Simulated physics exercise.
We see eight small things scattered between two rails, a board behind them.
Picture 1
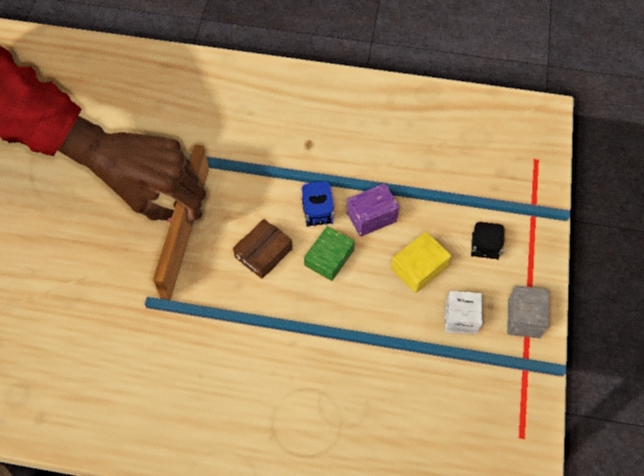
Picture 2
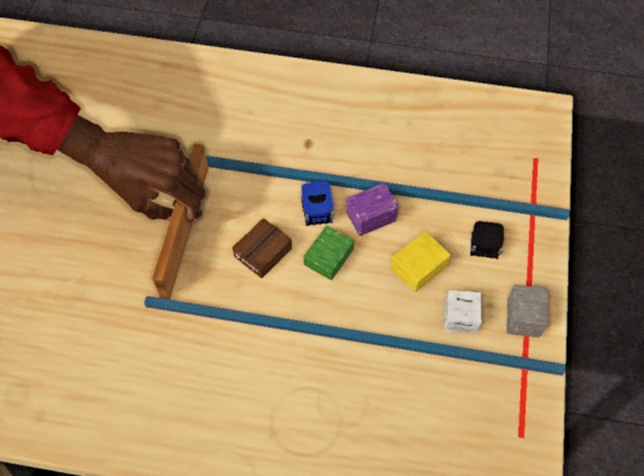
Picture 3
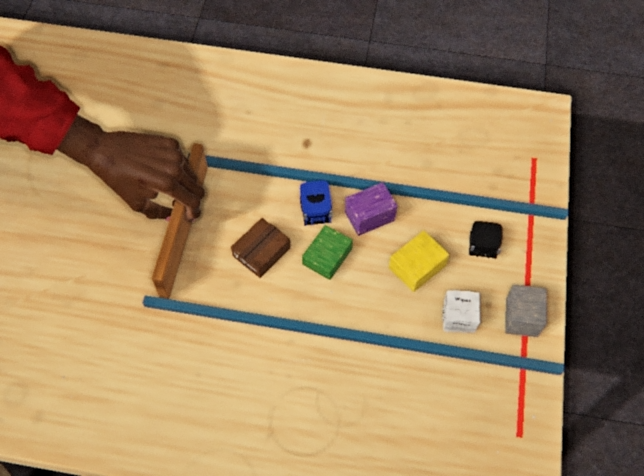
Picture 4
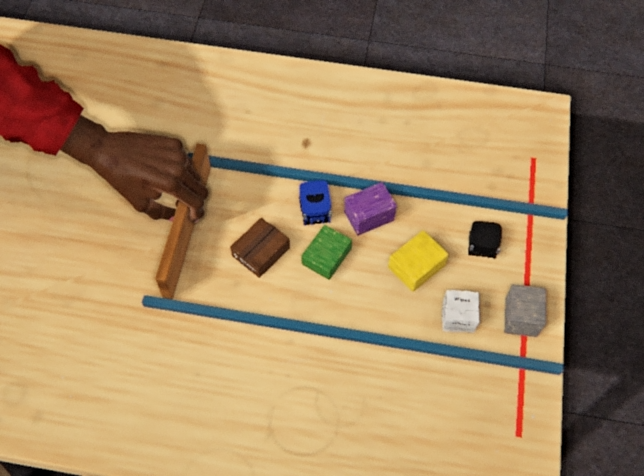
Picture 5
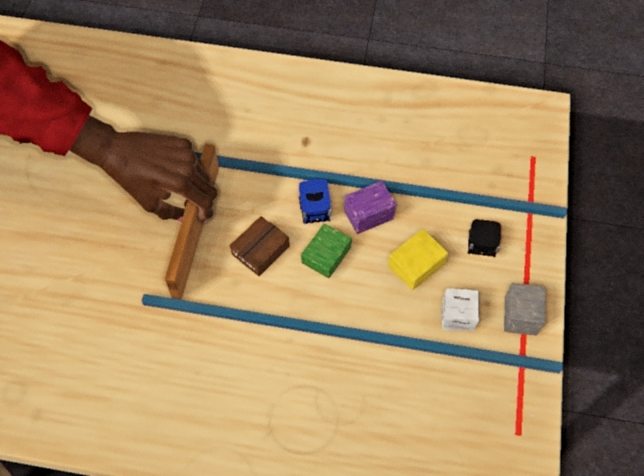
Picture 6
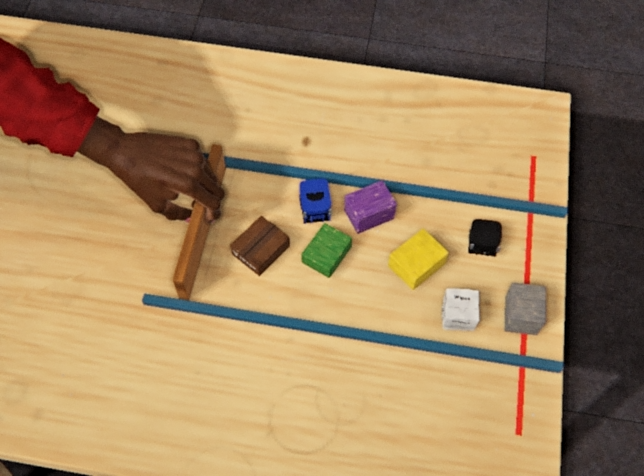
At first, a hand in a red sleeve holds a wooden board upright at the left end of two blue rails, with eight small objects scattered between them and a red line at the right. Then the hand slides the board slightly right, leaving a gap before the brown block, while the objects stay put.
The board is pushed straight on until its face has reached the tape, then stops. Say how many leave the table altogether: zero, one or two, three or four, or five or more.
In the end the number that fall off is five or more.
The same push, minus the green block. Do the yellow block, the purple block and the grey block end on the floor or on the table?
The yellow block is lost; the purple block tumbles off; the grey block goes over.
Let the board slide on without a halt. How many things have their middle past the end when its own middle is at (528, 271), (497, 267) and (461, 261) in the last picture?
It would be 5, 2 and 0.
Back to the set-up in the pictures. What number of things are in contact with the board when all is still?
In contact: 3.
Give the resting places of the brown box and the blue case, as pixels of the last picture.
First (548, 287), then (546, 236).
A little later, none off yet; grey block at rest near (525, 309); black case at rest near (485, 238); white box at rest near (460, 310).
Next, none off yet; grey block at rest near (525, 309); black case at rest near (491, 232); white box at rest near (460, 310).
Later still, none off yet; grey block shifted about its own width near (549, 320); black case shifted well along near (559, 242); white box shifted about its own width near (481, 314).
When it is over, the number that fall off is five or more; down, green block, purple block, yellow block, black case and grey block.
